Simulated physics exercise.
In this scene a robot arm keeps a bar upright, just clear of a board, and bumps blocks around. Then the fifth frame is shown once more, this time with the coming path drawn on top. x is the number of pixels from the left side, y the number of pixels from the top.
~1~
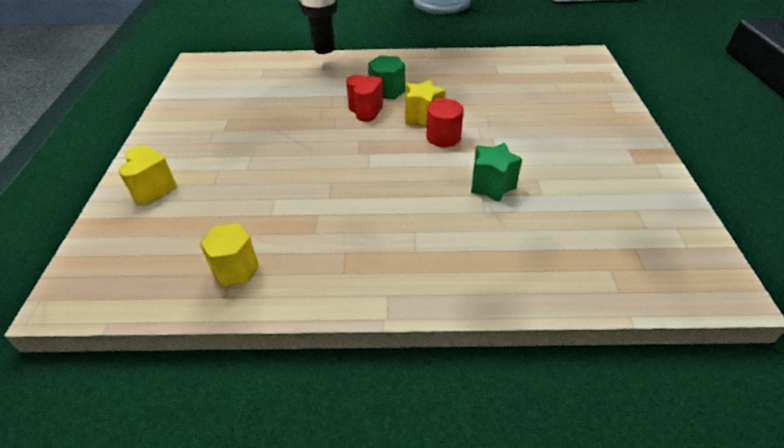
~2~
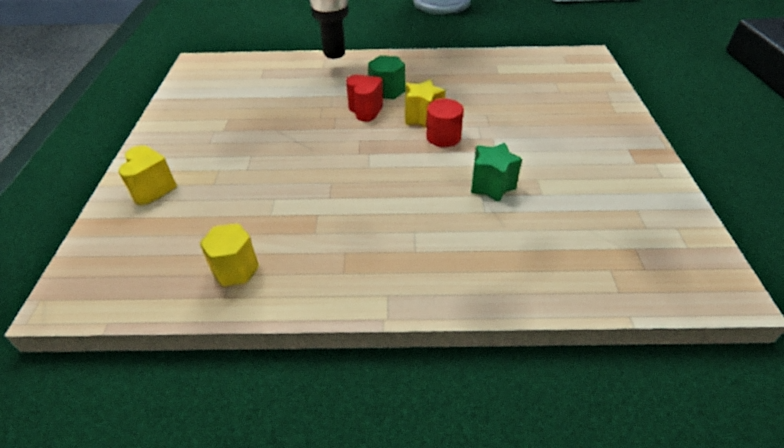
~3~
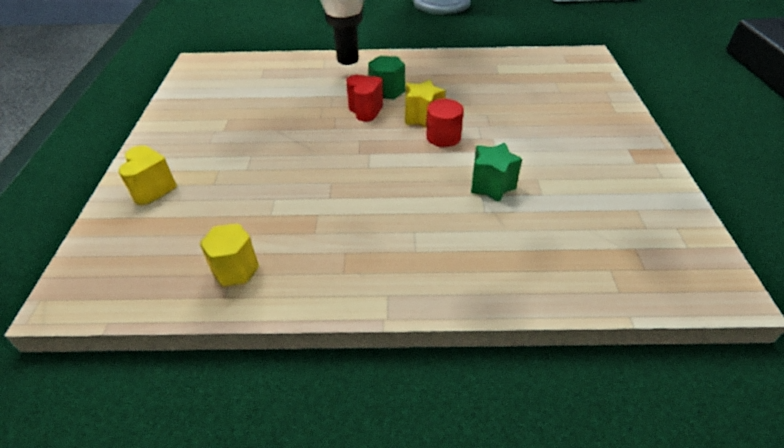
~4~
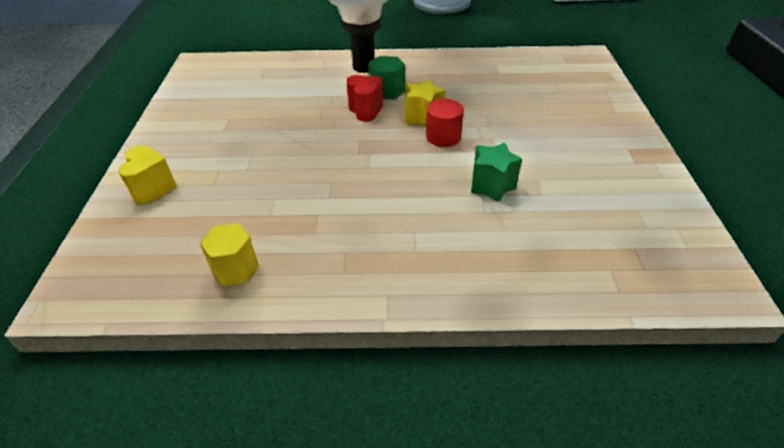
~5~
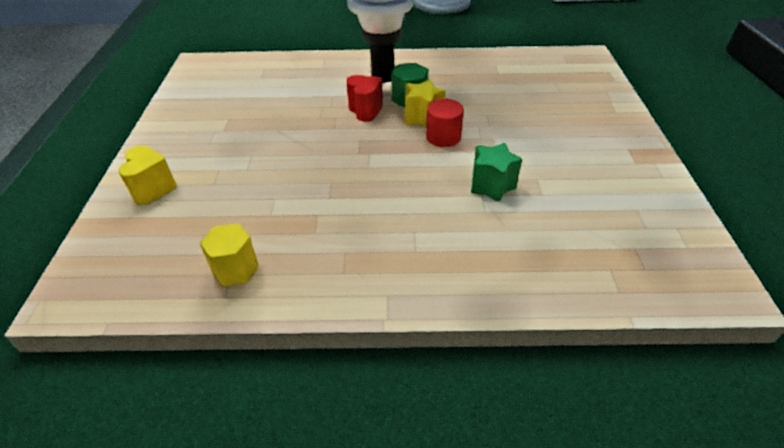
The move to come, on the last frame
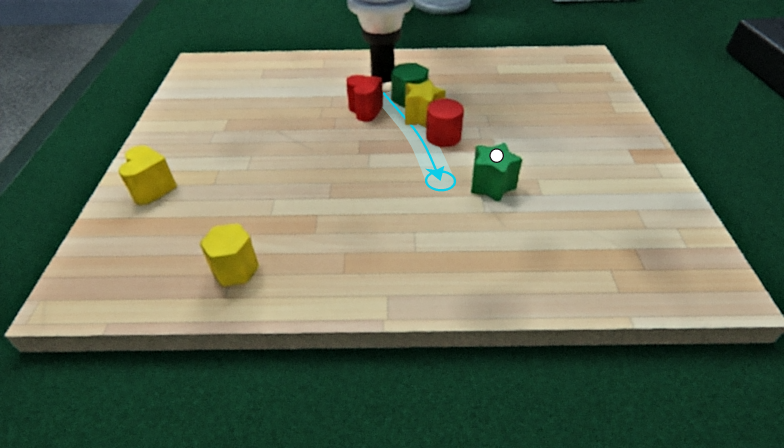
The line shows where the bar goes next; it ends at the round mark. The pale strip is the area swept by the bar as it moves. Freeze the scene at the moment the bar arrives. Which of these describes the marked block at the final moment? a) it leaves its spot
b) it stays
Correct choice: B.
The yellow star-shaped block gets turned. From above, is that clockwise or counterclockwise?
Overhead view: Anti-clockwise.
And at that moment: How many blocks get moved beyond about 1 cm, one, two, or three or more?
There will be three or more blocks displaced.
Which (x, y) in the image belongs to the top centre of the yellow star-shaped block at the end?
The middle of the upper face of the yellow star-shaped block will lie at about (454, 118) in the picture.
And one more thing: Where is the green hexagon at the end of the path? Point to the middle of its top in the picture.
Final place: (426, 74).
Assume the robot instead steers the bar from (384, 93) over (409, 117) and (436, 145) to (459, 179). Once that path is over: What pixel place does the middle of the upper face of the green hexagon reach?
Expect it around (429, 74).
Drawn move, from (384, 93) through (416, 131) to (441, 181); the dot is on the green star-shaped block.
What follows on the original path. One third of the way, bar (405, 103); green hexagon (426, 74), turned 30° anticlockwise; yellow star-shaped block (431, 94), turned 20° clockwise; red circular block (450, 110).
Two thirds of the way, bar (426, 131); green hexagon (426, 74), turned 30° anticlockwise; yellow star-shaped block (454, 113), turned 15° anticlockwise; red circular block (488, 122).
At the end, bar (442, 165); green hexagon (426, 74), turned 30° anticlockwise; yellow star-shaped block (454, 118), turned 40° anticlockwise; red circular block (494, 122); green star-shaped block still.
